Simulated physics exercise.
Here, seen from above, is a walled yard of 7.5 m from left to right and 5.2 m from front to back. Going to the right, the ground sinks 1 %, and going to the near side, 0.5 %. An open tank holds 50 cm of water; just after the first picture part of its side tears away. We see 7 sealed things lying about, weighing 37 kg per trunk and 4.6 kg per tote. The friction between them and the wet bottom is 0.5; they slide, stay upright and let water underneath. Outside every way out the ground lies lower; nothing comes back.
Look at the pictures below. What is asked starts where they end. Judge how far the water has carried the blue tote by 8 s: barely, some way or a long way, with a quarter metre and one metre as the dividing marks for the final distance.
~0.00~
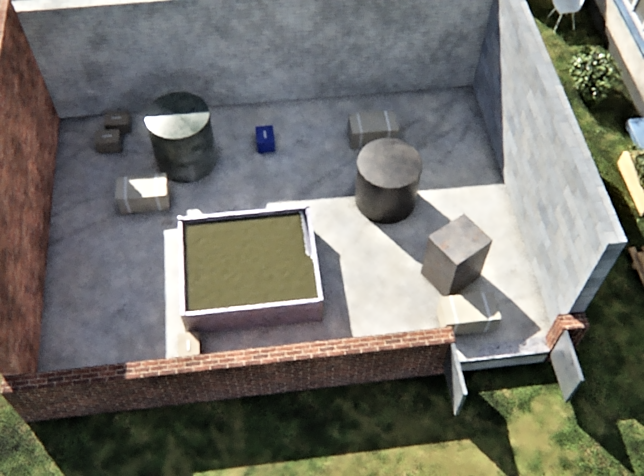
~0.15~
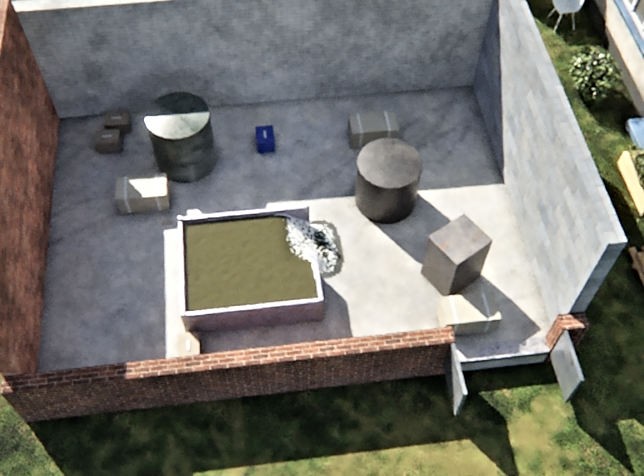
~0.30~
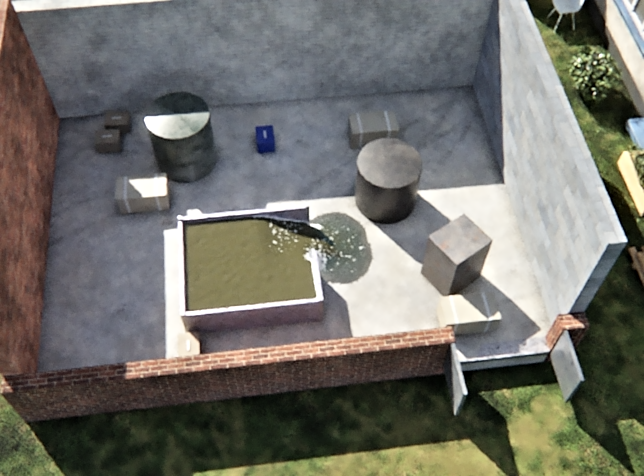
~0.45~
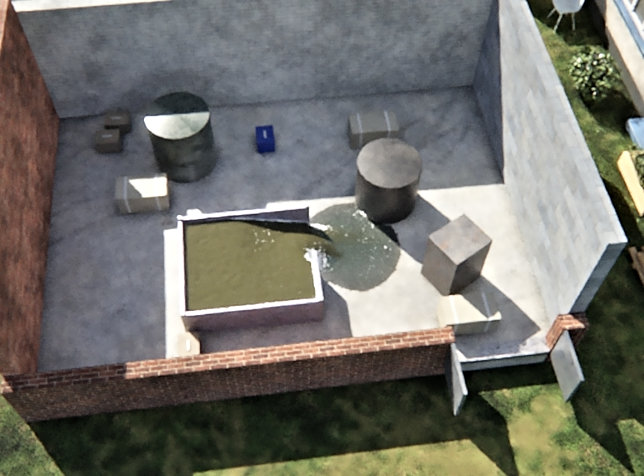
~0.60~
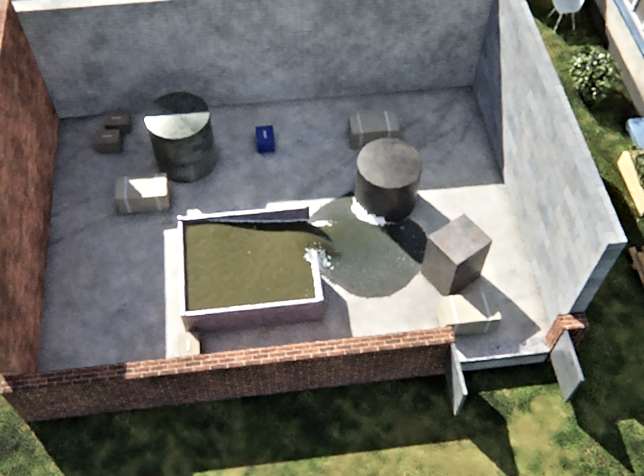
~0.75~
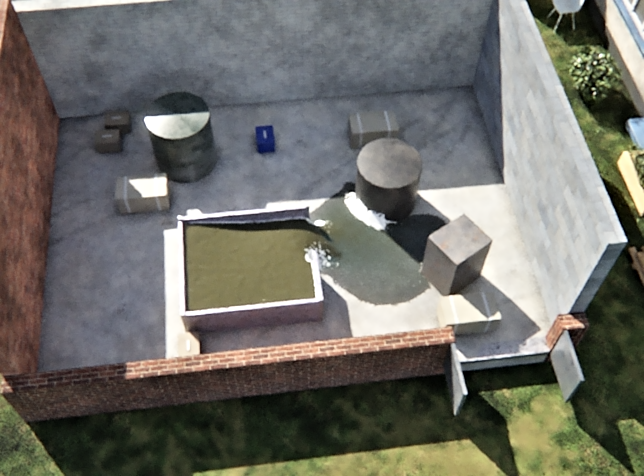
Result: A little way off.
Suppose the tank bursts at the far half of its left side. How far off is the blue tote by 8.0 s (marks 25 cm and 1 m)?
What happens next is that the blue tote drifts partway.
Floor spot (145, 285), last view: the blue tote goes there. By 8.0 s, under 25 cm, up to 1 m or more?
Well, it rests almost unmoved.
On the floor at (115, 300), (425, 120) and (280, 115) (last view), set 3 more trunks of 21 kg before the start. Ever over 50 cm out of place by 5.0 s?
In turn: Under, short of it, less.
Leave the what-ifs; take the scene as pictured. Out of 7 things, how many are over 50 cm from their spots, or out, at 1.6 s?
By my reckoning, 0.
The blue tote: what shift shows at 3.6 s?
About 0 cm out of place.
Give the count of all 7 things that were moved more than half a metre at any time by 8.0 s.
By my tally, 0.
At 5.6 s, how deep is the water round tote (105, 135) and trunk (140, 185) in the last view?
Some 0 cm at the first, some 0 cm at the second.
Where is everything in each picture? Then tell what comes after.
The blue tote at (265, 134) rests on the ground; water covers 2.9 m2; 0 of 7 have shifted, in the first frame.
The blue tote at (265, 134) rests on the ground; water covers 3.4 m2; 0 of 7 have shifted, in the second frame.
The blue tote at (265, 134), on the bottom; water covers 3.9 m2; 0 of 7 have shifted, in the third frame.
The blue tote at (265, 134) rests on the ground; water covers 4.6 m2; 0 of 7 have shifted, in the fourth frame.
The blue tote at (265, 134), on the bottom; water covers 5.3 m2; 0 of 7 have shifted, in the fifth frame.
The blue tote at (265, 134) rests on the ground; water covers 5.9 m2; 0 of 7 have shifted, in the sixth frame.
After 1.6 s the blue tote is near (265, 134), 0.0 m from its start, aground; 0 of 7 are out; 0 afloat.
After 3.6 s the blue tote is near (265, 134), 0.0 m from its start, aground; 0 of 7 are out; 0 afloat.
After 5.6 s the blue tote is near (265, 134), 0.0 m from its start, aground; 0 of 7 are out; 0 afloat.
After 8.0 s the blue tote is near (239, 145), 0.5 m from its start, aground; 0 of 7 are out; 0 afloat.
